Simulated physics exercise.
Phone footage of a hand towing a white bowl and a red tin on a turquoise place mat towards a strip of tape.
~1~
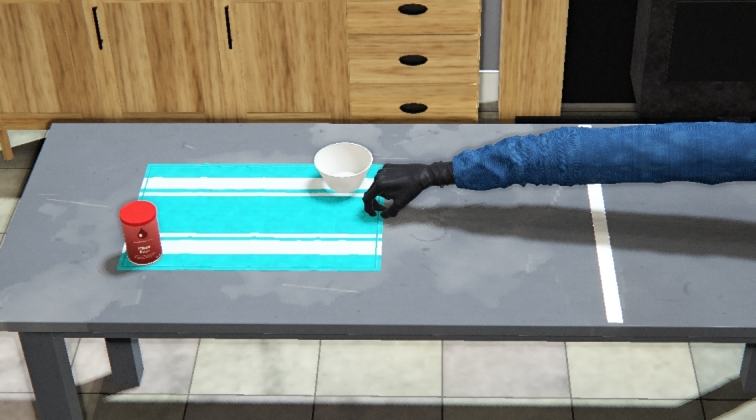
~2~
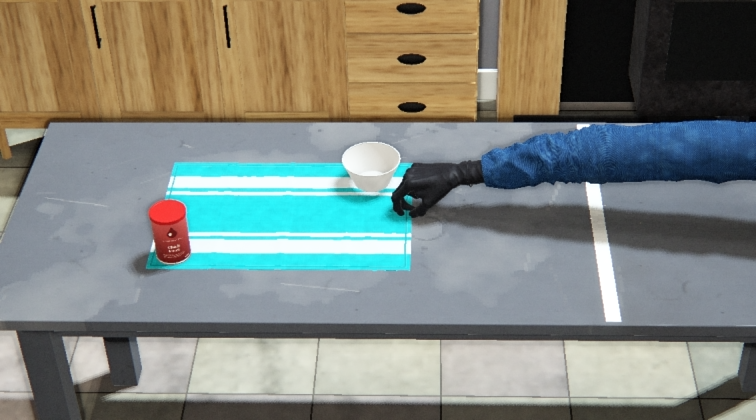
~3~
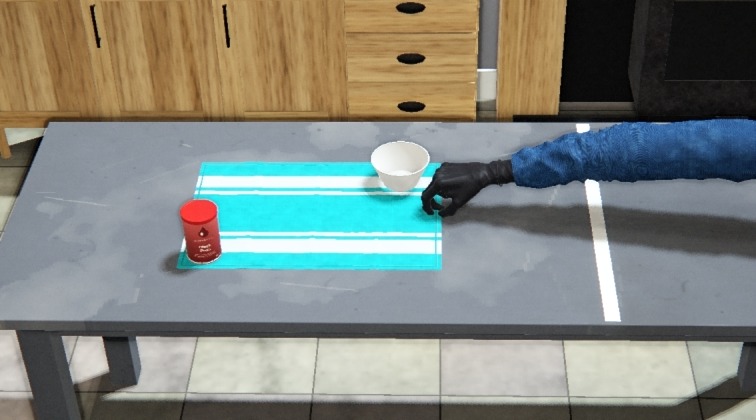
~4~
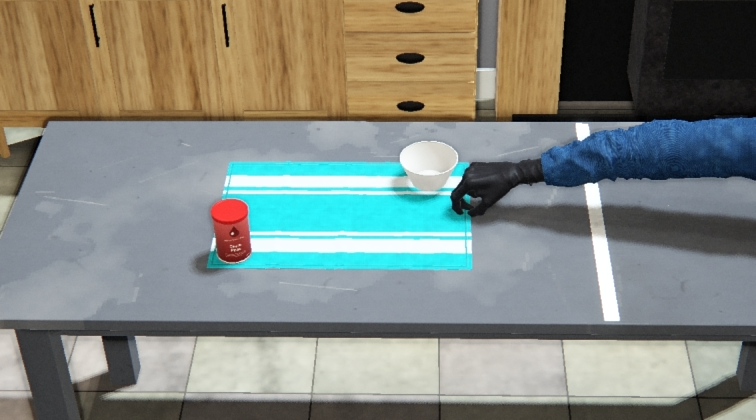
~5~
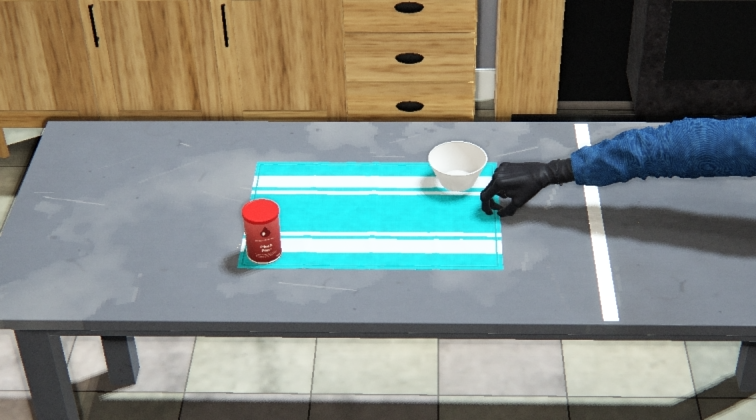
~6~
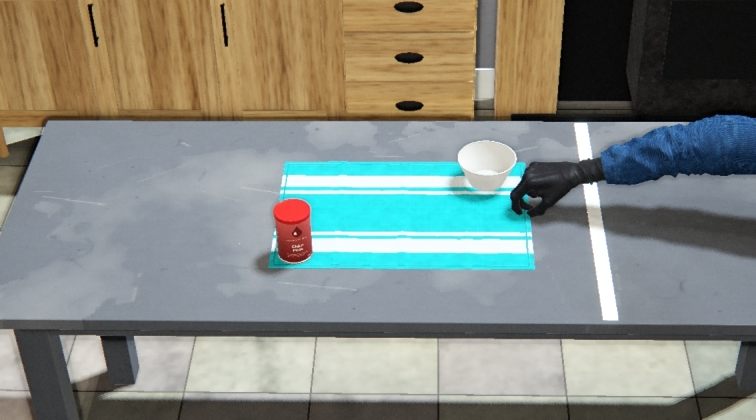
At the start, a white bowl and a red tin rest on a turquoise striped place mat on a grey table, with a black-gloved hand at its right edge. The hand pulls the mat steadily rightward, carrying both objects along, until the mat's right edge is nearer the white strip of tape.
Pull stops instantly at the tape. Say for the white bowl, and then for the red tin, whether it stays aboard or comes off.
Here it is: The white bowl comes off, the red tin stays aboard.
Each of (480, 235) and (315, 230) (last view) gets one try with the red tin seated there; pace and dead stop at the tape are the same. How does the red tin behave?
In the first case the item goes over the edge, and in the second case it rides out the stop.
Then, 0.07 s past the final frame, hem short of the tape; white bowl on the cloth near (528, 170); red tin on the cloth near (338, 232).
Then, 0.18 s past the final frame, hem at the tape; white bowl ahead of the hem near (587, 170); red tin on the cloth near (401, 232).
When it is over, hem at the tape; white bowl ahead of the hem near (661, 172); red tin on the cloth near (465, 233). The white bowl shoots off the front and the red tin remains aboard.
